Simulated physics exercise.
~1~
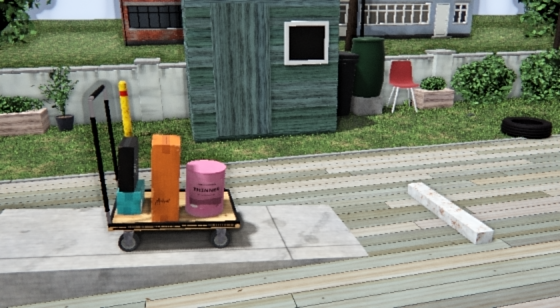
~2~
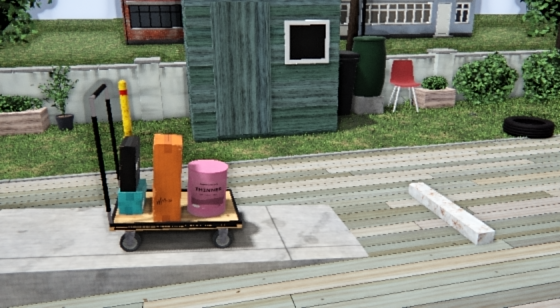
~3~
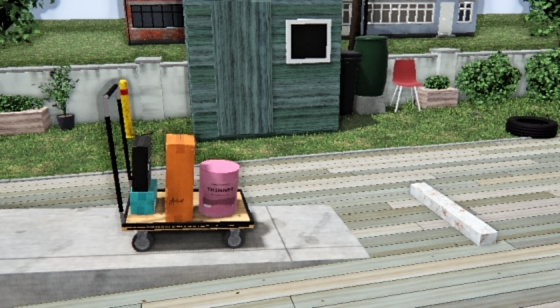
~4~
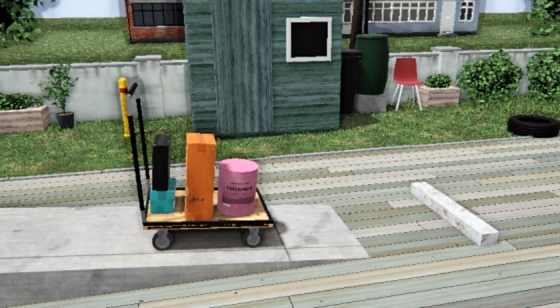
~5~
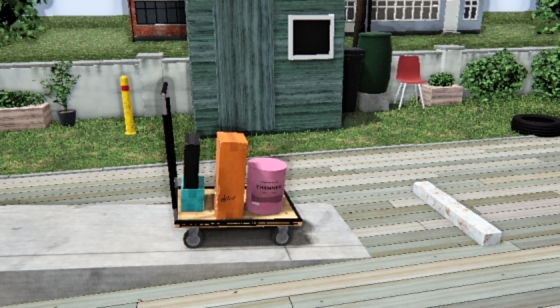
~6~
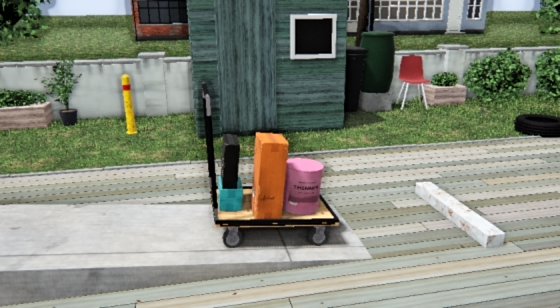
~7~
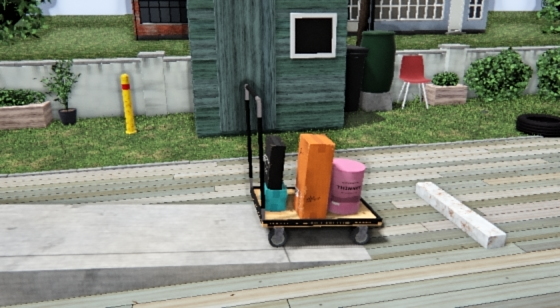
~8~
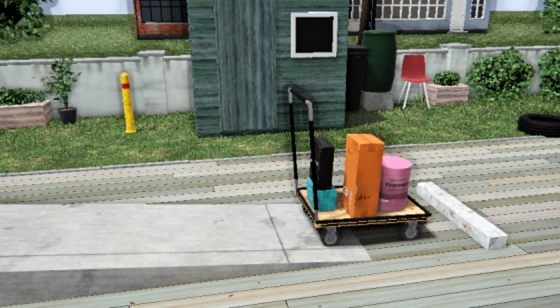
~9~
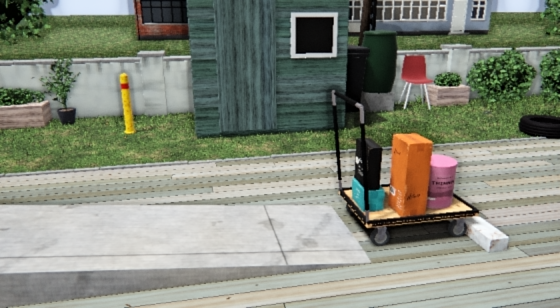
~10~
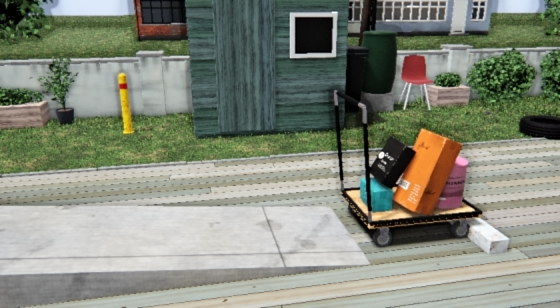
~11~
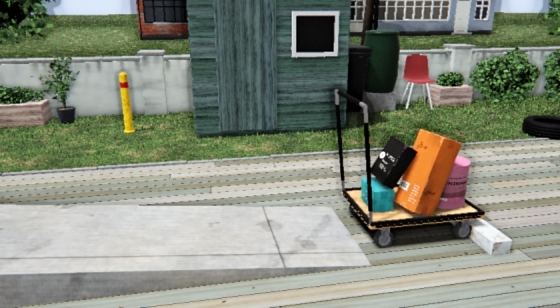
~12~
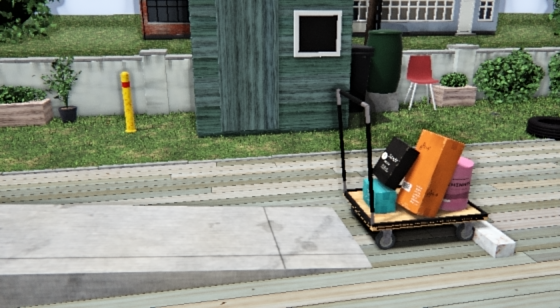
The video shows a flat trolley carrying an orange box, a black box, a turquoise parcel and a pink pail rolling right down a ramp and across flat ground to a white kerb, where it stops and both boxes tip rightward, ending leaning but still on the deck.
